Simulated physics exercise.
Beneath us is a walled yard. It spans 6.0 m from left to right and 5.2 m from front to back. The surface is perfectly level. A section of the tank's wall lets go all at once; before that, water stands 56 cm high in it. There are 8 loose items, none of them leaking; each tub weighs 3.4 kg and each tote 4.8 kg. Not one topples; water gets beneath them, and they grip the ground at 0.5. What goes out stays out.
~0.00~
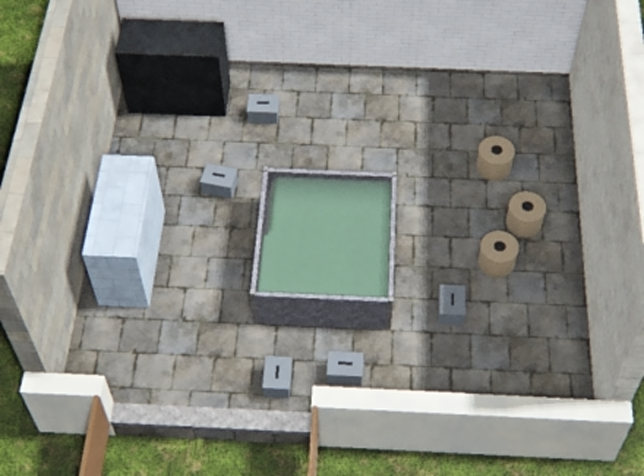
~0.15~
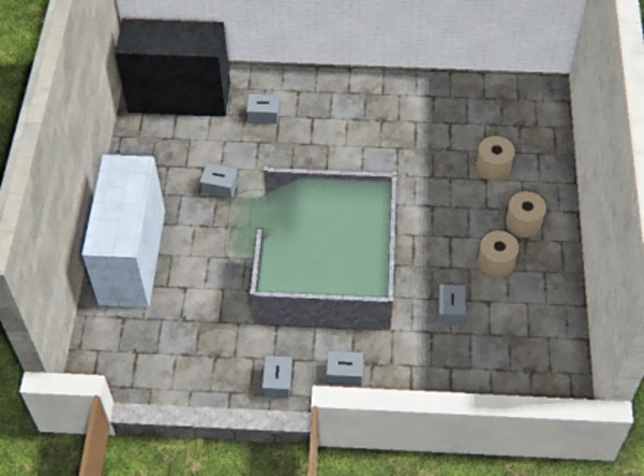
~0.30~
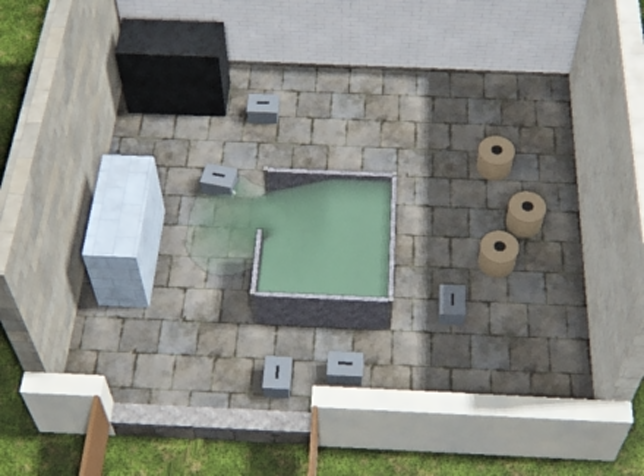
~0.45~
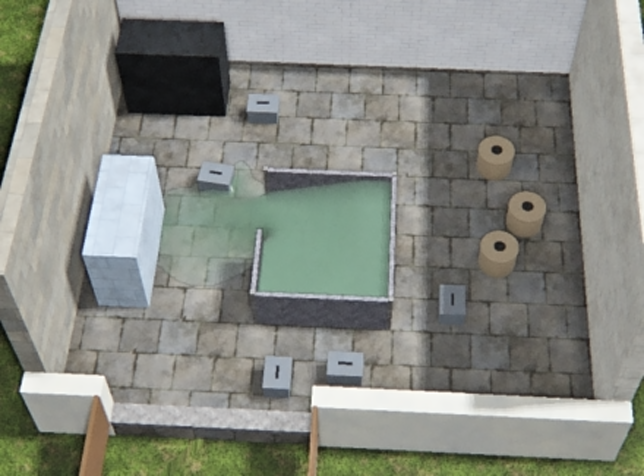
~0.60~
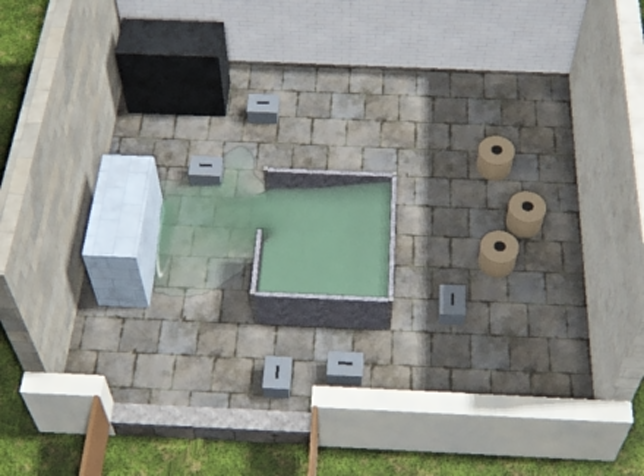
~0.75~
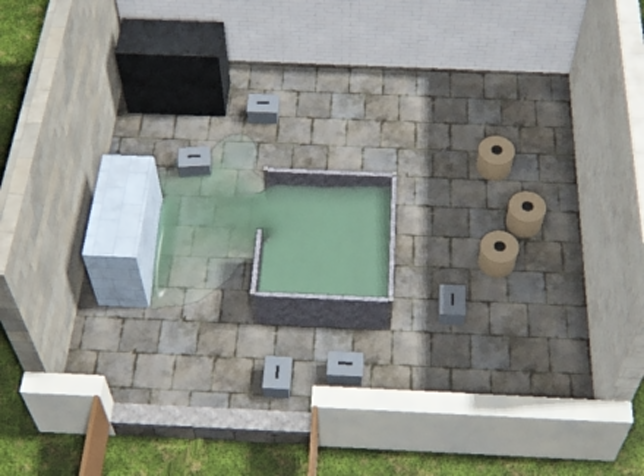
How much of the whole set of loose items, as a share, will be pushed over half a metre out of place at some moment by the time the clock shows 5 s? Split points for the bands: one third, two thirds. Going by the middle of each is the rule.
A low fraction is pushed that far, below a third.
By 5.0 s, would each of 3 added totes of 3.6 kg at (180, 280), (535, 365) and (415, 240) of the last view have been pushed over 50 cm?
Taking them one by one: It goes beyond, then it stays within, then it stays within.
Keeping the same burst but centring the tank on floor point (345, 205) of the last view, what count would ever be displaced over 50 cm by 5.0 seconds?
Count: 2.
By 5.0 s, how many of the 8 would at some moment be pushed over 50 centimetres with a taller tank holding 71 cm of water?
2.
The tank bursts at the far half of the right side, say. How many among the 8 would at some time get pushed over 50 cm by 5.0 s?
In that case 5 of them.
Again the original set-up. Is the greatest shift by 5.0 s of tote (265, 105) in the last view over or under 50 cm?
Beyond the mark.
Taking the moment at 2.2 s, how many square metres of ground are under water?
Roughly 11.5 m2 of it is wet.
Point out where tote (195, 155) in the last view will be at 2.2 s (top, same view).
Roughly (126, 99) in the same view.
After 1.1 s 1 of 8 are over 50 cm from their spots; 0 afloat.
After 2.2 s 1 of 8 are over 50 cm from their spots; 1 afloat.
After 3.5 s 2 of 8 are over 50 cm from their spots; 1 afloat.
After 5.0 s 2 of 8 are over 50 cm from their spots, and 2 have been at some point; 1 afloat.
